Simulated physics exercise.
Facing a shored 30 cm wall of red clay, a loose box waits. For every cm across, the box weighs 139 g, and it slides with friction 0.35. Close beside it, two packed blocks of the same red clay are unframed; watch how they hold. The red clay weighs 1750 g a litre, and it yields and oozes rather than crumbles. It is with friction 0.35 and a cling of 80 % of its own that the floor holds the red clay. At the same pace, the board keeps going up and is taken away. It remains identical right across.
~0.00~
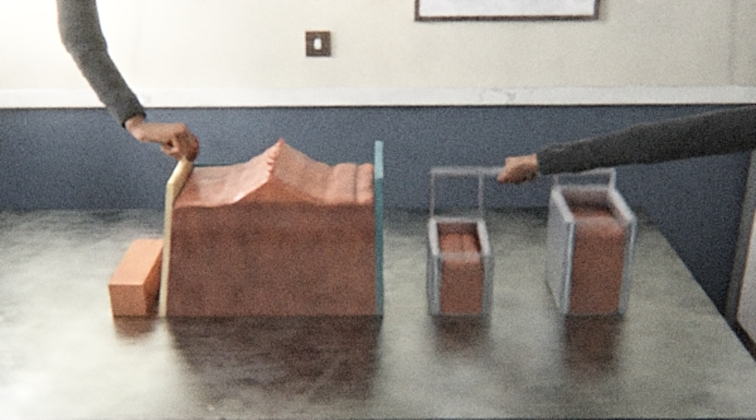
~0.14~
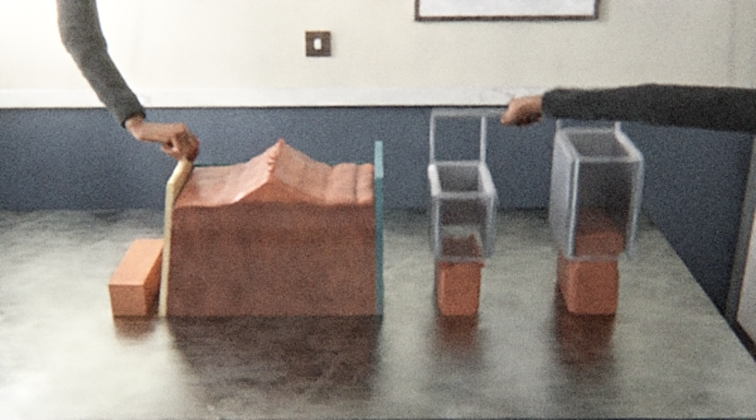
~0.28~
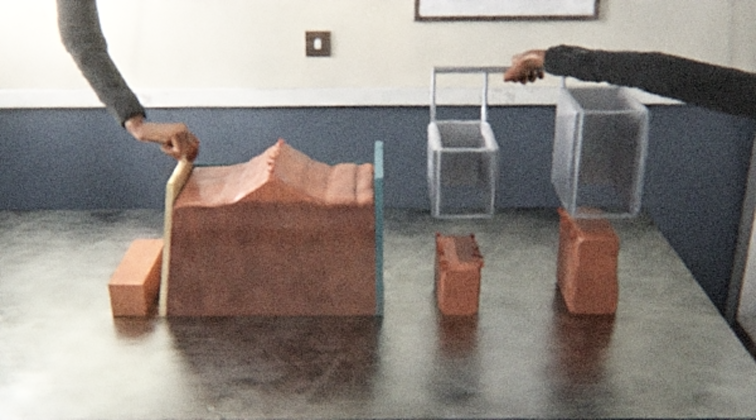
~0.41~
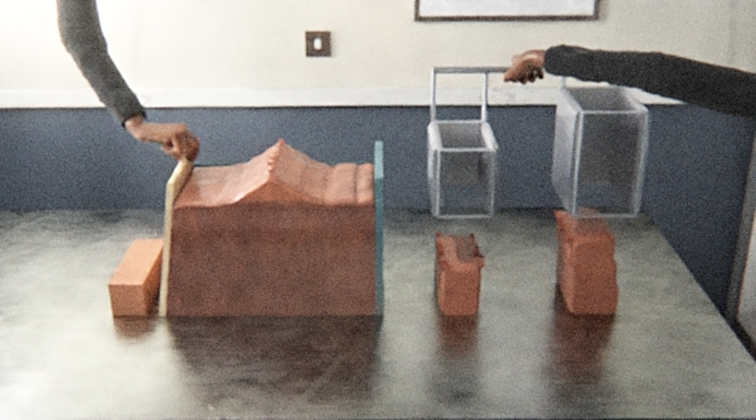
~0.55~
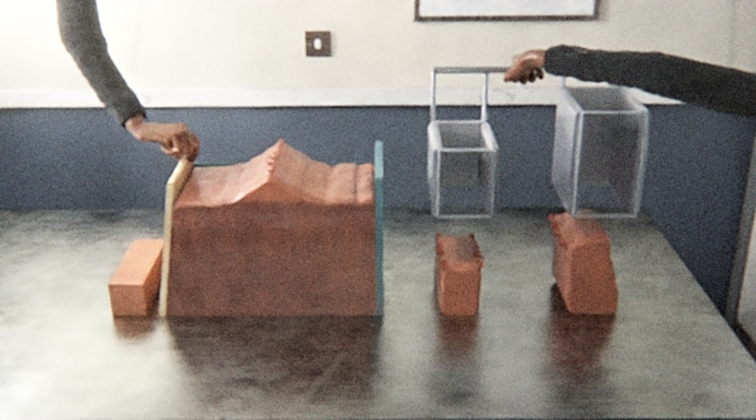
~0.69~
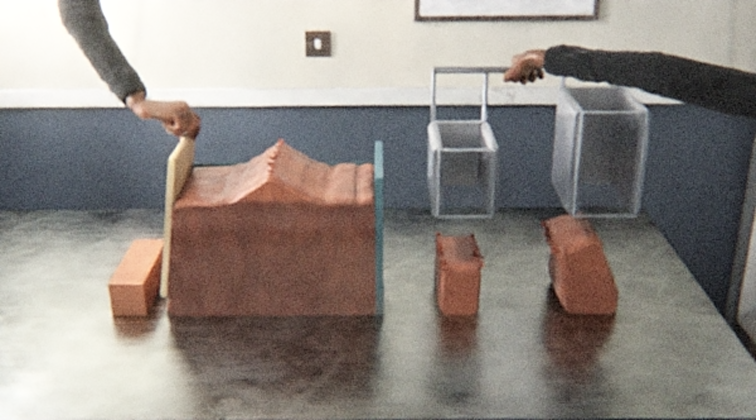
At the start, one hand holds a board against a wall of red clay beside a loose box, while another grips clear open boxes around two clay blocks. The boxes rise, leaving both blocks bare. The taller block slumps and leans left, then the left hand raises the board slightly.
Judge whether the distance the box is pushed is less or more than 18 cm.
The answer is less.
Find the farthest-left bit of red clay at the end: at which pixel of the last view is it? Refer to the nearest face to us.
Around pixel (144, 311).
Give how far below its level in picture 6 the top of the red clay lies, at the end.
4.5 cm.
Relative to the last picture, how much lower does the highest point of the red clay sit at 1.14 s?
Some 0.0 cm.
After 0.90 s, the box has not moved.
After 1.14 s, the box has not moved.
After 1.39 s, the box has not moved.
After 1.64 s, the box has been pushed 3 mm.
After 1.88 s, at the end, the box has been pushed 1.1 cm.
